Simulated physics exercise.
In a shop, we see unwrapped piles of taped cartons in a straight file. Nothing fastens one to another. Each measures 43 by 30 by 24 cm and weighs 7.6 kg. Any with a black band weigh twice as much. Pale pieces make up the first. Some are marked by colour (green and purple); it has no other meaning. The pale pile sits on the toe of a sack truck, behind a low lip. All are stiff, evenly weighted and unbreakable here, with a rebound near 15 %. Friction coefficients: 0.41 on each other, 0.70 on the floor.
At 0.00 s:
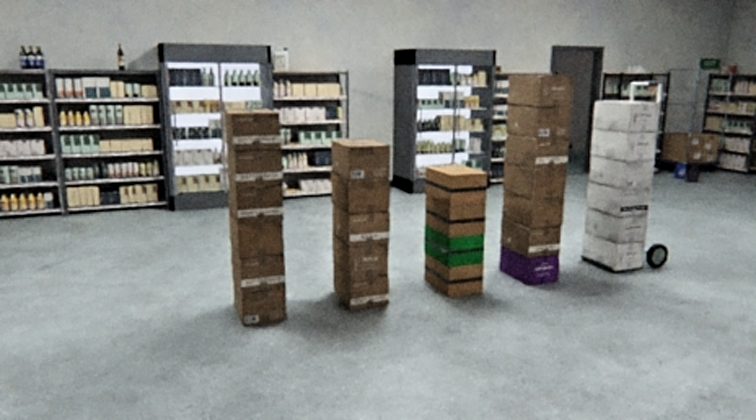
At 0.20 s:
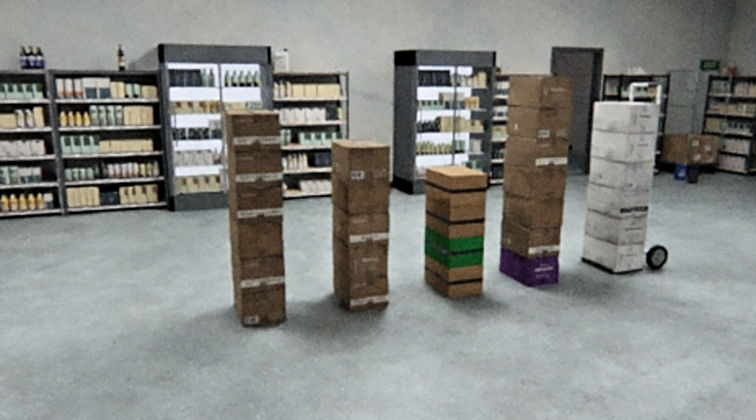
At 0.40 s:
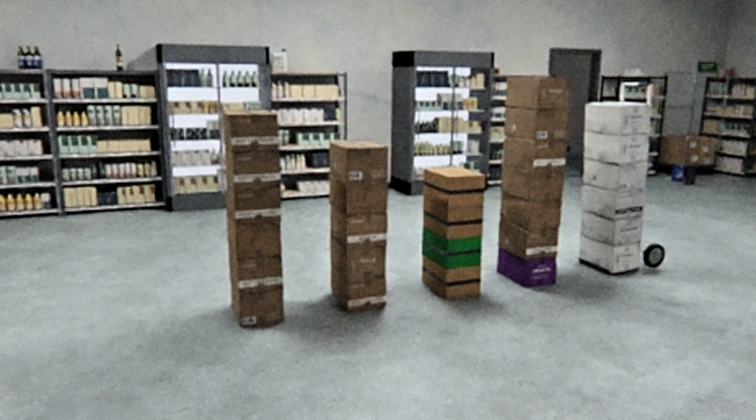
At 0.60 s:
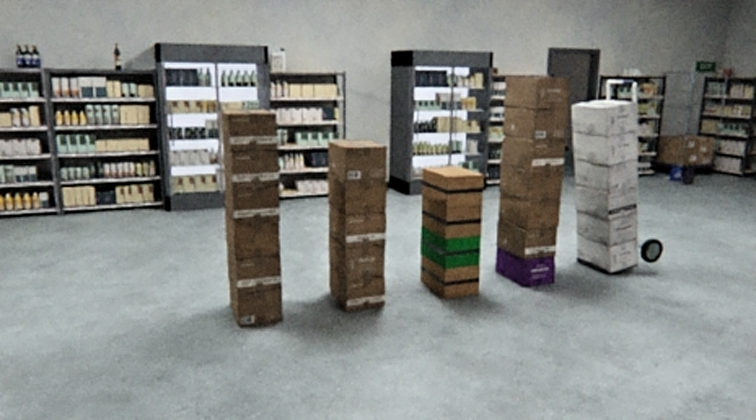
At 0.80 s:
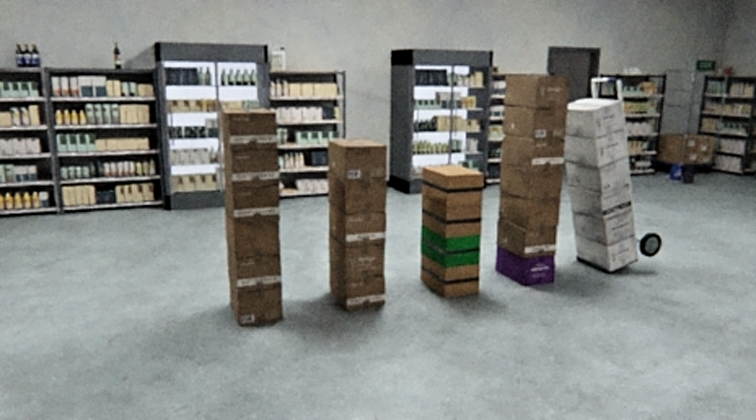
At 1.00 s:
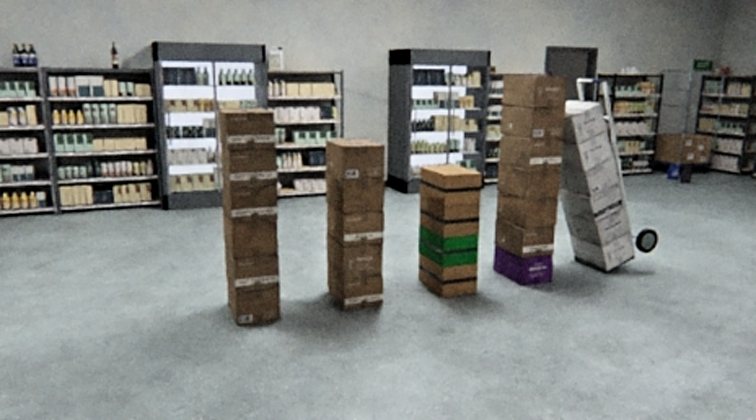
Five tall stacks of taped cartons stand in a slanting row on a grey floor, seen from slightly above, with stocked shelves and lit glass-fronted cabinets behind. Four are brown, the middle one with a green carton and the next with a purple base; the rightmost is white, on a sack truck. The truck and white stack tilt steadily leftward, while the others stay still.
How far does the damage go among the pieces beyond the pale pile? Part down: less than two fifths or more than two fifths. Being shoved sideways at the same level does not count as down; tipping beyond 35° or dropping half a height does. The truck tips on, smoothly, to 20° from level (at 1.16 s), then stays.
The part is over two fifths.
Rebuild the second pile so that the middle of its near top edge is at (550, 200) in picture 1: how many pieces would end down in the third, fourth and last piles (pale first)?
In that case third 0, fourth 0, last 0.
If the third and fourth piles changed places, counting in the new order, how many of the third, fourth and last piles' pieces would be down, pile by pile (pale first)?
Then third 5, fourth 4, last 6.
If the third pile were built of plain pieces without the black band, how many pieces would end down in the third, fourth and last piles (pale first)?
In that case third 4, fourth 5, last 6.
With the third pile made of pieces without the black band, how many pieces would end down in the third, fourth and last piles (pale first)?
In that case third 4, fourth 5, last 6.
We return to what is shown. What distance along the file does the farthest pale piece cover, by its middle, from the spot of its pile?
About 140 cm.
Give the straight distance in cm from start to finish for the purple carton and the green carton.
Moved: Purple 10, green 50.
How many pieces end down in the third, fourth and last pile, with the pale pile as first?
Pieces: Third 4, fourth 4, last 6.
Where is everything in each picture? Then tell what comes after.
In the first picture (we follow the side turned to the camera), truck frame 0° forward; green carton (467, 251); purple carton (513, 264); no other piece has moved.
The second picture shows truck frame 0° forward; green carton (467, 252).
The third picture shows truck frame 3° forward, top of the pale pile leaning 3°; green carton (465, 253); no other piece has moved.
The fourth picture shows truck frame 8° forward, top of the pale pile leaning 8°; green carton (463, 252); no other piece has moved.
The fifth picture shows truck frame (623, 118) 14° forward, top of the pale pile leaning 14°; green carton (464, 251); no other piece has moved.
The sixth picture shows truck frame (610, 118) 19° forward, top of the pale pile leaning 21°; green carton (461, 251); purple carton (507, 265); no other piece has moved.
Around 2.16 s, 6 of the pale pile down; 2 of the 22 other cartons down; purple carton tipped 28°.
Around 3.72 s, 6 of the pale pile down; 13 of the 22 other cartons down; green carton tipped 44°, 17 cm lower; purple carton tipped 32°.
Finally (5.6 s), 6 of the pale pile down; 20 of the 22 other cartons down; green carton tipped 44°, 17 cm lower; purple carton tipped 31°. That is 91 per cent. Seen by the last camera, middles, green carton near (393, 269), purple carton near (514, 257).
